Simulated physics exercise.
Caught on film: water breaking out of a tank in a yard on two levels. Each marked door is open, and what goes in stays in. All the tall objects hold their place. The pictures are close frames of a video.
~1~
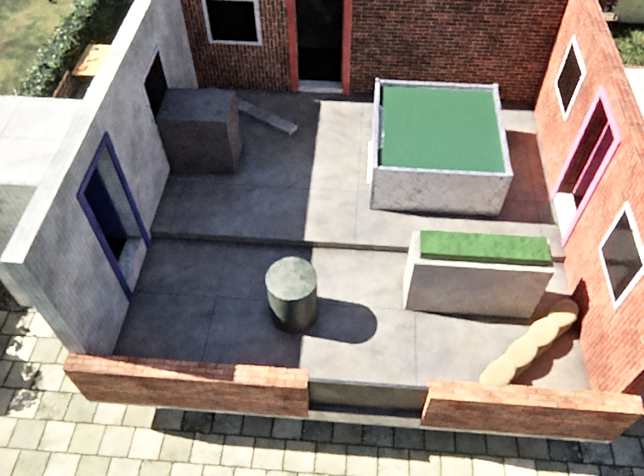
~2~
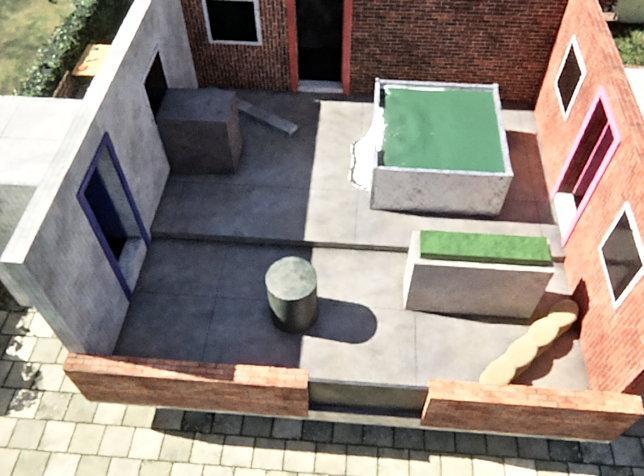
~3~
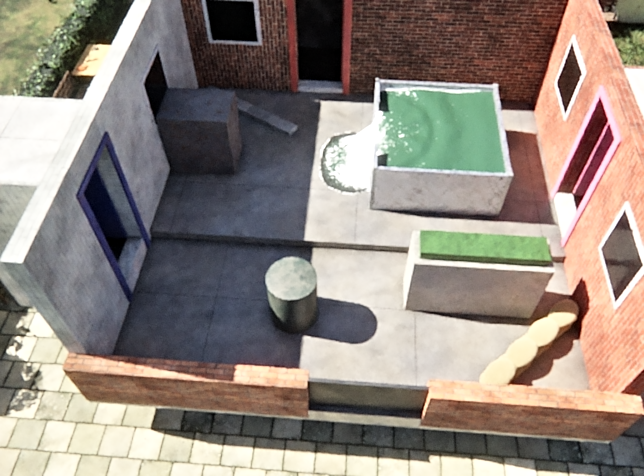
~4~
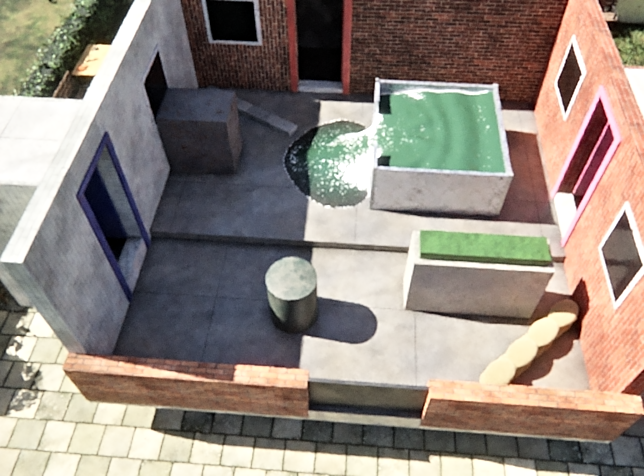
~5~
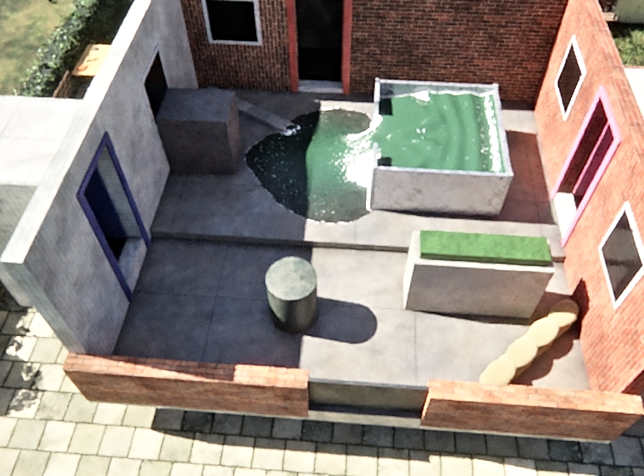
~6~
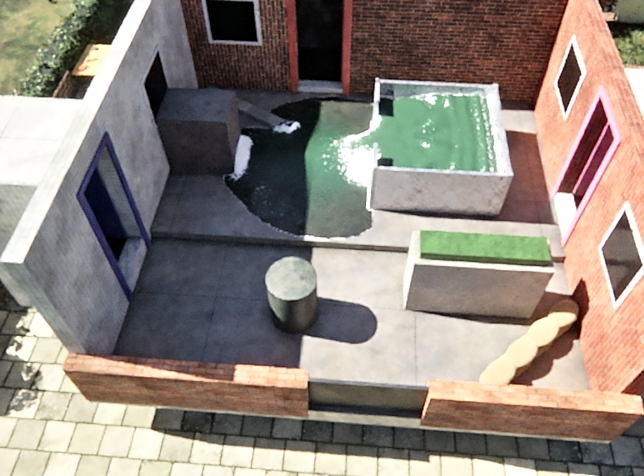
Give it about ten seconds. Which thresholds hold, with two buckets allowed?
In the end: The red door lets in a lot; the pink door admits no more than that; the blue door admits no more than that.
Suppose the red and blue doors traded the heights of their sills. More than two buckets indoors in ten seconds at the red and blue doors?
My reading: Red lets less in, blue takes more.
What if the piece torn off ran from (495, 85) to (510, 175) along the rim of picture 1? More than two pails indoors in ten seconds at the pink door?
Then: The pink one is over.
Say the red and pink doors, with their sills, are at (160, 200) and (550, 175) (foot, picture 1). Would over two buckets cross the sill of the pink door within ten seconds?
My reading: The pink door holds.
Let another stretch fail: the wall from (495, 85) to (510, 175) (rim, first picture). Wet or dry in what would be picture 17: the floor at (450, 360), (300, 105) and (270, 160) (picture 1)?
In turn: Wet, flooded, no water.
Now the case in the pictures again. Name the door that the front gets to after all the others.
The one in pink.
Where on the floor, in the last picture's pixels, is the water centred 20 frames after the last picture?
Roughly at (311, 179).
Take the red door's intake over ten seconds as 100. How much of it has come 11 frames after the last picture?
Some 5 per cent.
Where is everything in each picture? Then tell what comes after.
The open tank at (438, 128) is whole and still, in the first picture.
Water pours out at (376, 148) and has run to (361, 184), in the second picture.
Water pours out at (376, 151) and has run to (327, 177), in the third picture.
The front is at (288, 161), out from the gap at (375, 151), in the fourth picture.
The front is at (249, 156), out from the gap at (375, 151), in the fifth picture.
Water pours out at (376, 150) and has run to a hidden place, in the sixth picture.
A moment on, water covers 35 % of the floor; the red door wet at the sill, nothing in, the pink door not reached, the blue door not reached.
Next, water covers 45 % of the floor; the red door under two buckets in, the pink door not reached, the blue door wet at the sill, nothing in.
Then, water covers 55 % of the floor; the red door under two buckets in, the pink door not reached, the blue door wet at the sill, nothing in.
Later, water covers 80 % of the floor; the red door over two buckets in, the pink door not reached, the blue door wet at the sill, nothing in.
In the end, water covers 90 % of the floor; the red door far over two buckets in, the pink door wet at the sill, nothing in, the blue door wet at the sill, nothing in.
